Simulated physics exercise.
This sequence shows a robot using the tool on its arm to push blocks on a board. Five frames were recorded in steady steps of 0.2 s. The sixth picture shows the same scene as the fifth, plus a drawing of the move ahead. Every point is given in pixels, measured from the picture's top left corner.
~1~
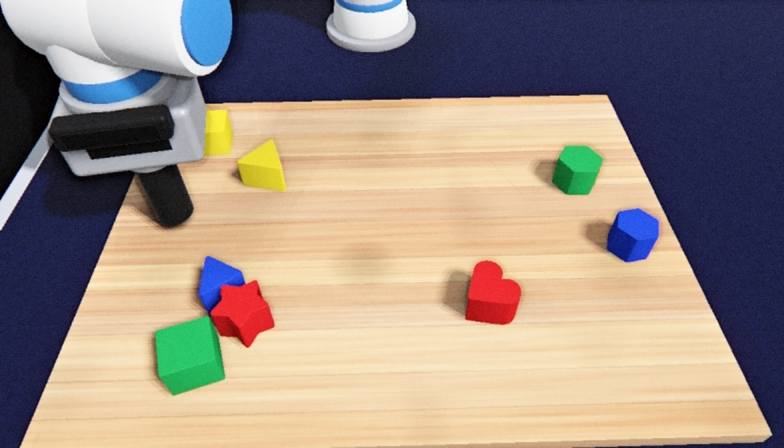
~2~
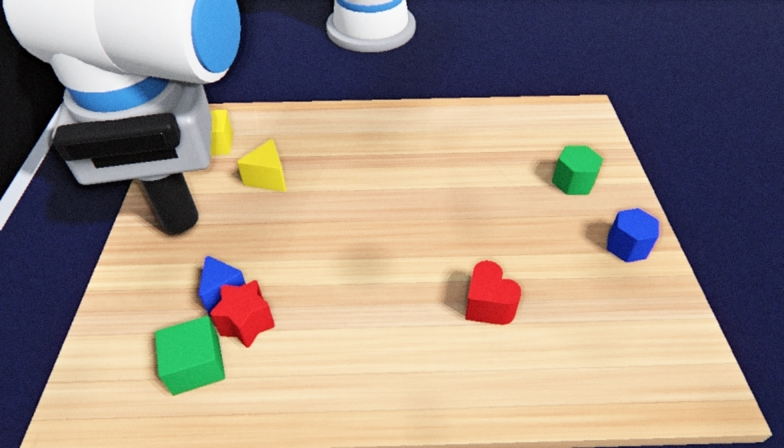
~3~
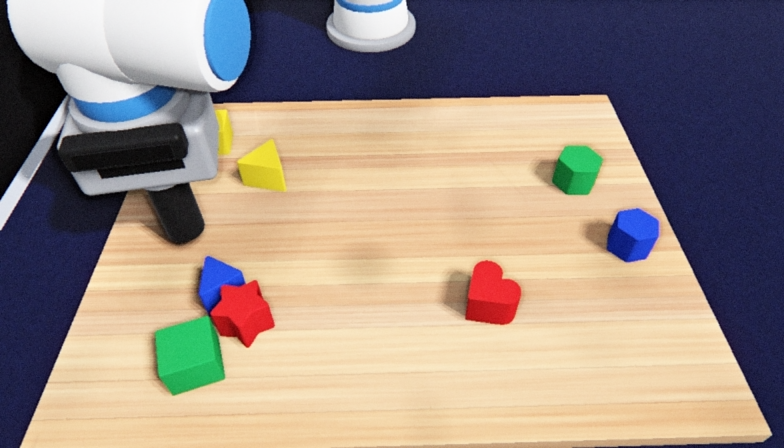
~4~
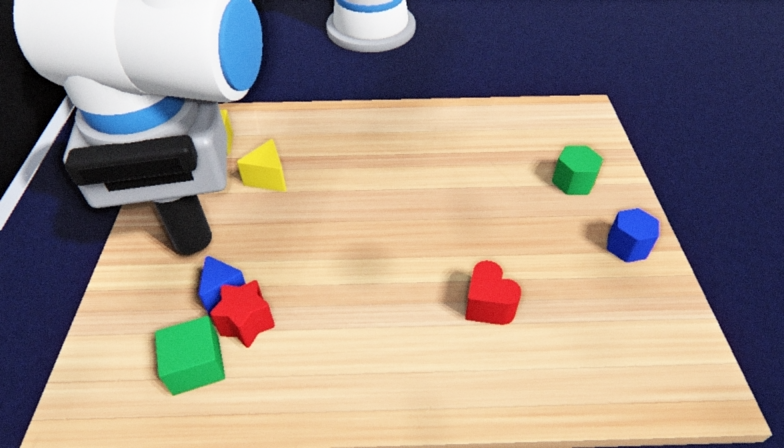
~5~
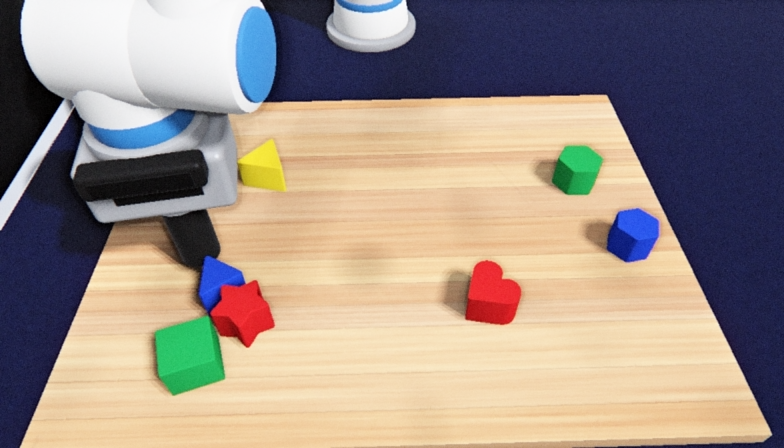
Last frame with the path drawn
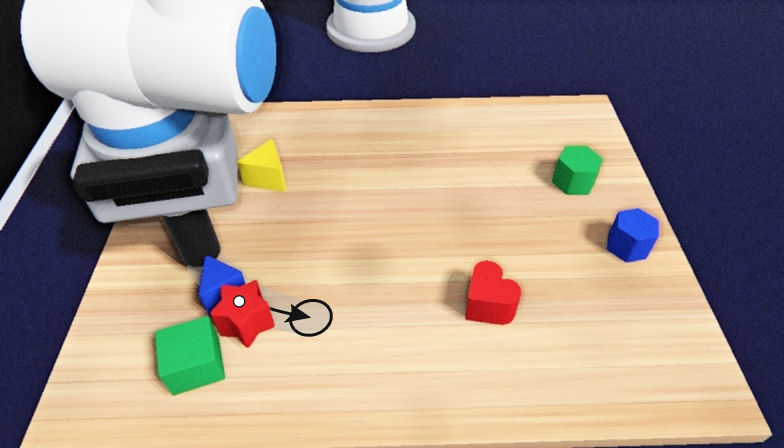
A white robot arm with a black tool moved slowly down and slightly right along the left side of a wooden board, nearing a blue triangle beside a red star, while all the blocks stayed still.
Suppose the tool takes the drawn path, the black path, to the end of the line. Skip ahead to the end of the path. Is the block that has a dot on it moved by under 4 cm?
No - that is not the case.
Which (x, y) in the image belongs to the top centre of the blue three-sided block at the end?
The answer is (239, 313).
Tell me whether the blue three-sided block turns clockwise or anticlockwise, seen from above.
My prediction: CW.
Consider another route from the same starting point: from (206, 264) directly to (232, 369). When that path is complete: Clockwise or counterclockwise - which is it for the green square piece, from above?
Its spin: Clockwise.
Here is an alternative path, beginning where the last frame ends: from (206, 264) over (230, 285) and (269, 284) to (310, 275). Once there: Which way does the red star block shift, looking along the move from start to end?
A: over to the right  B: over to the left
My pick is A.
The line goes from (206, 264) by way of (231, 289) and (267, 308) to (311, 317); the dot is on the red star block.
The first path, step by step. One third of the way, tool at (228, 278); blue three-sided block at (227, 303), turned 40° clockwise; red star block at (252, 331), turned 20° anticlockwise.
Two thirds of the way, tool at (265, 297); blue three-sided block at (239, 313), turned 115° clockwise; red star block at (252, 349), turned 35° anticlockwise.
At the end, tool at (309, 307); green square piece unmoved; blue three-sided block at (239, 313), turned 115° clockwise; red star block at (252, 349), turned 35° anticlockwise.
